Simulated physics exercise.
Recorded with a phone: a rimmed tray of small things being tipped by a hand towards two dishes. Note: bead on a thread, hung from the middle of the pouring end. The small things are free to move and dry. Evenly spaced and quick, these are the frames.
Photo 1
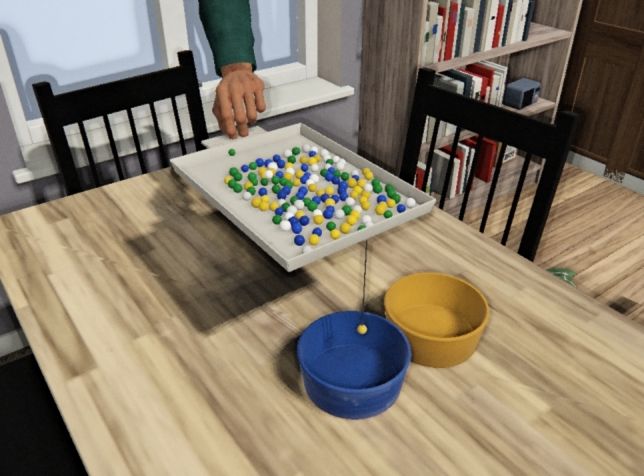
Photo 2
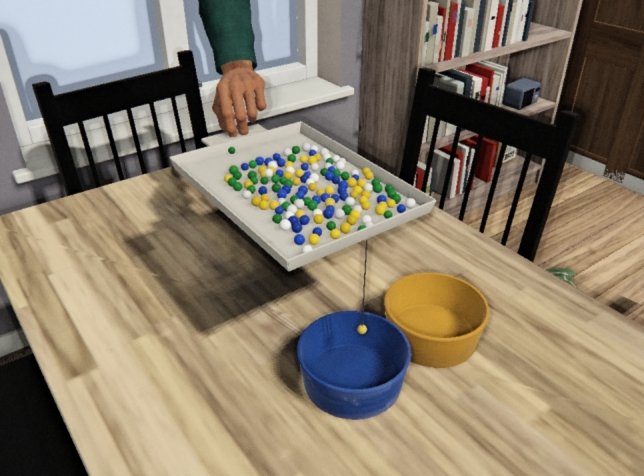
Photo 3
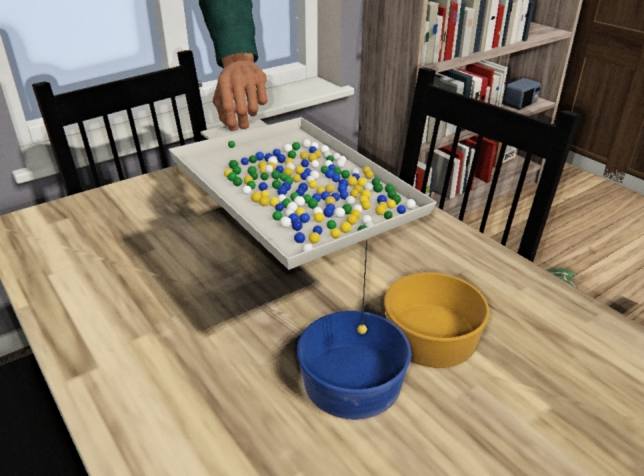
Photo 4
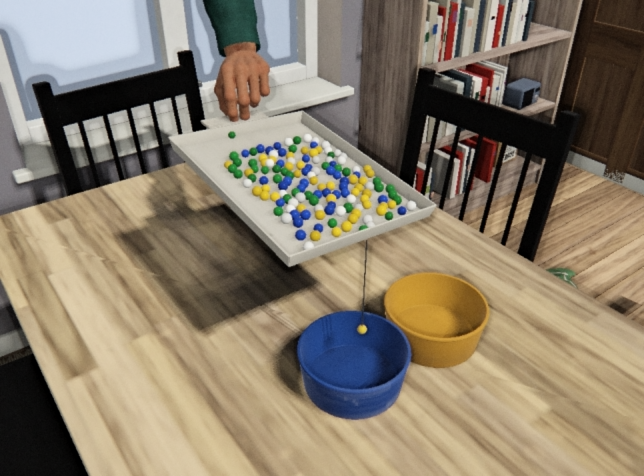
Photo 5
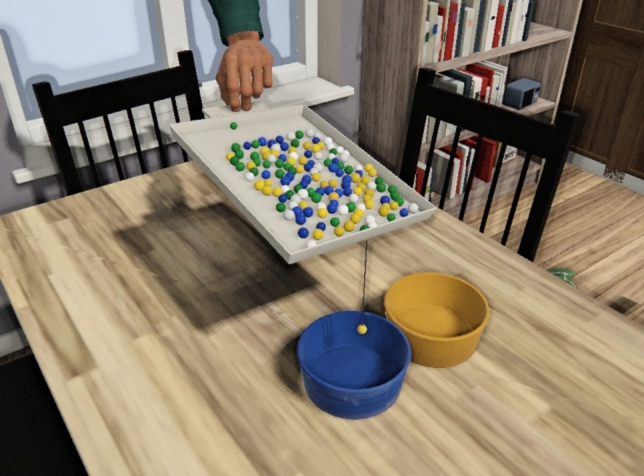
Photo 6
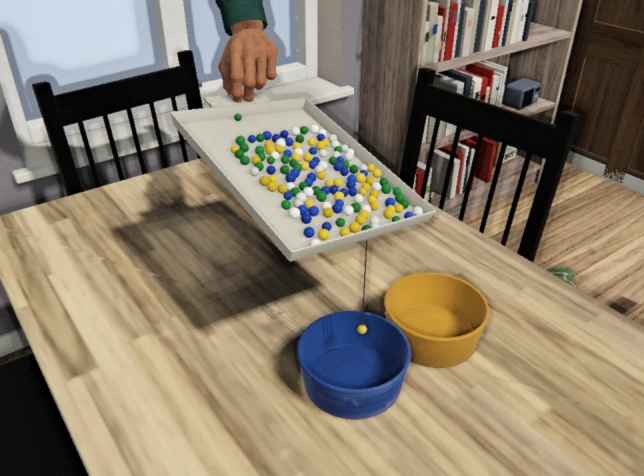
A hand in a green sleeve holds the far end of a pale rimmed tray of blue, green, yellow and white beads above a wooden table, seen from a raised, steady viewpoint. A yellow bead hangs on a thread over a blue dish, with an orange-yellow dish to its right. The hand slowly raises the tray's far end, and the loose beads shift slightly.
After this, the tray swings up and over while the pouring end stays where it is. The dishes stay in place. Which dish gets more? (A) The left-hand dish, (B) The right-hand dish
(B) The right-hand dish.
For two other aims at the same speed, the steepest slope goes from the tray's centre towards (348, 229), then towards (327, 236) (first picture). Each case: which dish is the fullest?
Heading one: The dish placed left; heading two: The dish placed left.
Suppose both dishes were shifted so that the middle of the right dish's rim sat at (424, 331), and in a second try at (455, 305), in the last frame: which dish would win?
The dish to the right, then the dish to the right.
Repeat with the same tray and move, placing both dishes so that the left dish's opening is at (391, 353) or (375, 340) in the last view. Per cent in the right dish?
About 50 per cent, then about 60 per cent.
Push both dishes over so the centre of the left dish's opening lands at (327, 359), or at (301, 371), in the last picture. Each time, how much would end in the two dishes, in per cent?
Well, you'd get about 100 per cent and then about 70 per cent.
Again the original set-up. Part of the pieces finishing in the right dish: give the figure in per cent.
My estimate is some 90 %.
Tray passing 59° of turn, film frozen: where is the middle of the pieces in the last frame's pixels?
In the last view, the load is centred near (391, 194).
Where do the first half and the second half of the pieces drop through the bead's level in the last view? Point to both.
(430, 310), then (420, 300).
Soon after the last picture, tray tipped steeply; nearly all on the tray; a stray few in the right dish; a small part in the air.
A little later, tray tipped right over; a stray few on the tray; a stray few in the left dish; most in the right dish; a small part outside both; a small part in the air.
Later still, tray tipped past a quarter turn; a stray few in the left dish; most in the right dish; a small part outside both.
At rest, tray tipped past a quarter turn; a stray few in the left dish; most in the right dish; a small part outside both.
